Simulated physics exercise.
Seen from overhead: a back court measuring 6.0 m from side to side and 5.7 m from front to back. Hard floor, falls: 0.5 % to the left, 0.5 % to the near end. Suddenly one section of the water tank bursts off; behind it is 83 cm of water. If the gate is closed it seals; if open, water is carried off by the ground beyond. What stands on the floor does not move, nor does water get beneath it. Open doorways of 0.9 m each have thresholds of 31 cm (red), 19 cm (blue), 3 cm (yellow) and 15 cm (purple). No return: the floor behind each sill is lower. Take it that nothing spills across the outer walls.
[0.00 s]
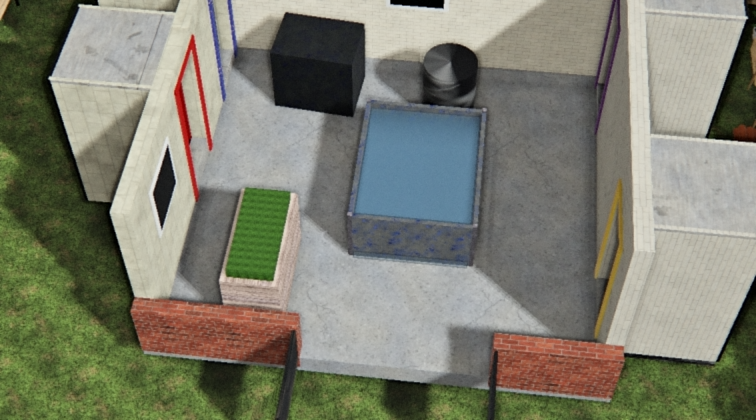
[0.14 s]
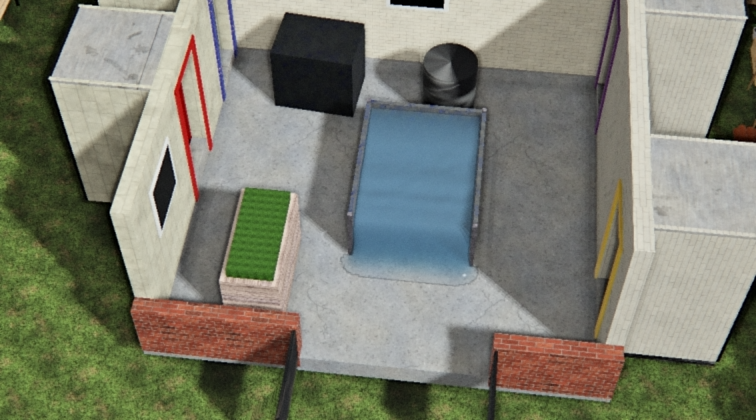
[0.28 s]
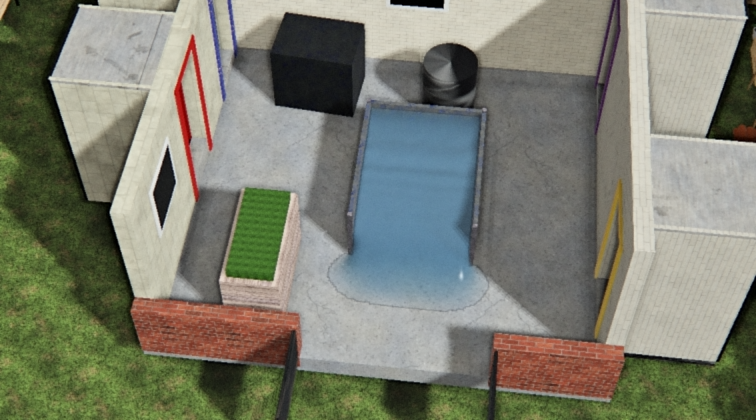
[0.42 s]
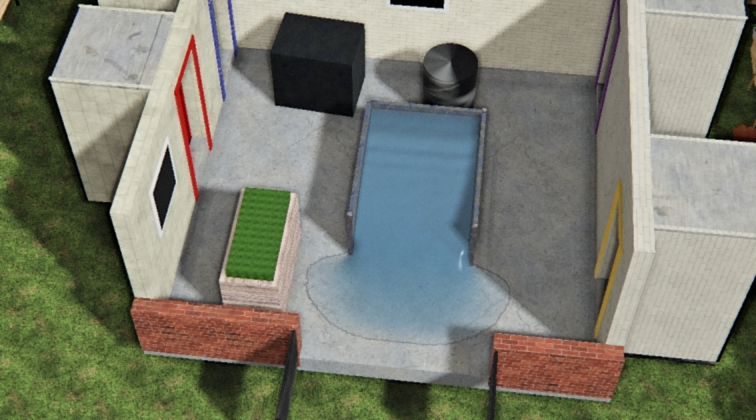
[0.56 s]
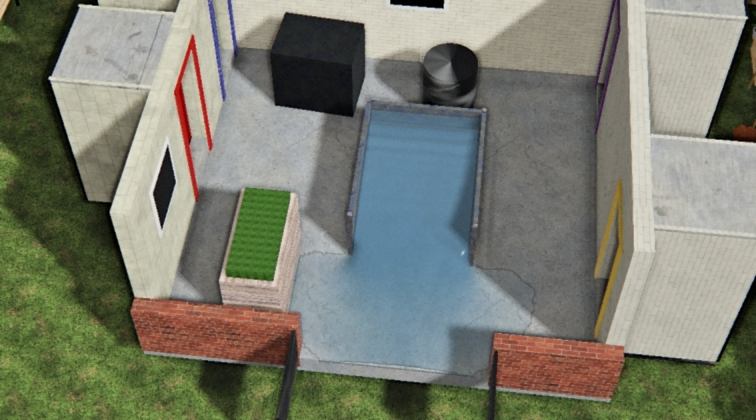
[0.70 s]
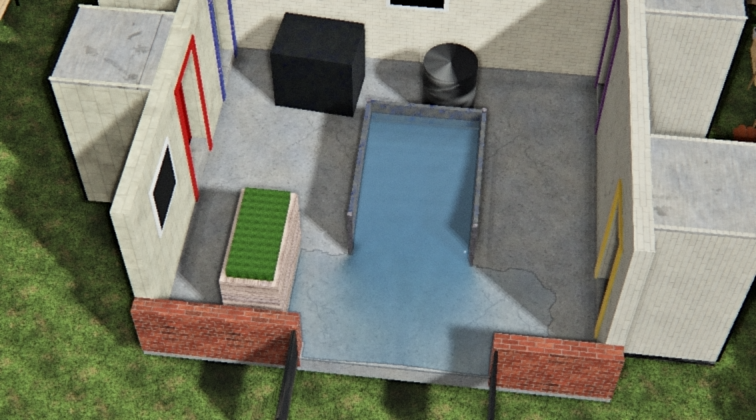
Water burst out of the near end of the raised tank in the walled yard, spread in a rounded sheet over the gray floor, then reached the green-topped planter and the opening between the brick walls.
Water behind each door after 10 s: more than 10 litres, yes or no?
Red door: No; blue door: No; yellow door: Yes; purple door: No.
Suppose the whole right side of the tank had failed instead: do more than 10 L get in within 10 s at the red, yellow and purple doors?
In that case, red door: Less than that, yellow door: More than that, purple door: More than that.
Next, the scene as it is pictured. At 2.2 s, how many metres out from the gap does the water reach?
Distance: Approx. 3.8 m.
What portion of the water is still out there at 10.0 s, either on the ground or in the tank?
Around 20 per cent of the water.
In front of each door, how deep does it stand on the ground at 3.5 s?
Door by door, in cm: Red reads 2, blue reads 0, yellow reads 6, purple reads 0.
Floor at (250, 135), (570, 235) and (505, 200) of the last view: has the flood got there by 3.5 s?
First spot not yet wet, second submerged, third submerged.
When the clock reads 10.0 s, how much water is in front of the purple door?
It comes to near 2.5 cm.
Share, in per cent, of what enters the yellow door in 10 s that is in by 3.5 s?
Some 55 in a hundred.
After 1.4 s water covers 25 % of the floor and is deepest (34 cm) near (289, 341); red door not reached, blue door not reached, yellow door 2 cm at the sill, 0 L in, purple door not reached.
After 2.2 s water covers 30 % of the floor and is deepest (26 cm) near (590, 371); red door not reached, blue door not reached, yellow door 7 cm at the sill, 2 L in, purple door not reached.
After 3.5 s water covers 50 % of the floor and is deepest (16 cm) near (175, 330); red door 2 cm at the sill, 0 L in, blue door not reached, yellow door 6 cm at the sill, 13 L in, purple door not reached.
After 6.0 s water covers 75 % of the floor and is deepest (8 cm) near (162, 329); red door 2 cm at the sill, 0 L in, blue door 2 cm at the sill, 0 L in, yellow door 4 cm at the sill, 22 L in, purple door 1 cm at the sill, 0 L in.
After 10.0 s water covers 85 % of the floor and is deepest (4 cm) near (162, 329); red door 2 cm at the sill, 0 L in, blue door 3 cm at the sill, 0 L in, yellow door 1 cm at the sill, 23 L in, purple door 3 cm at the sill, 0 L in.
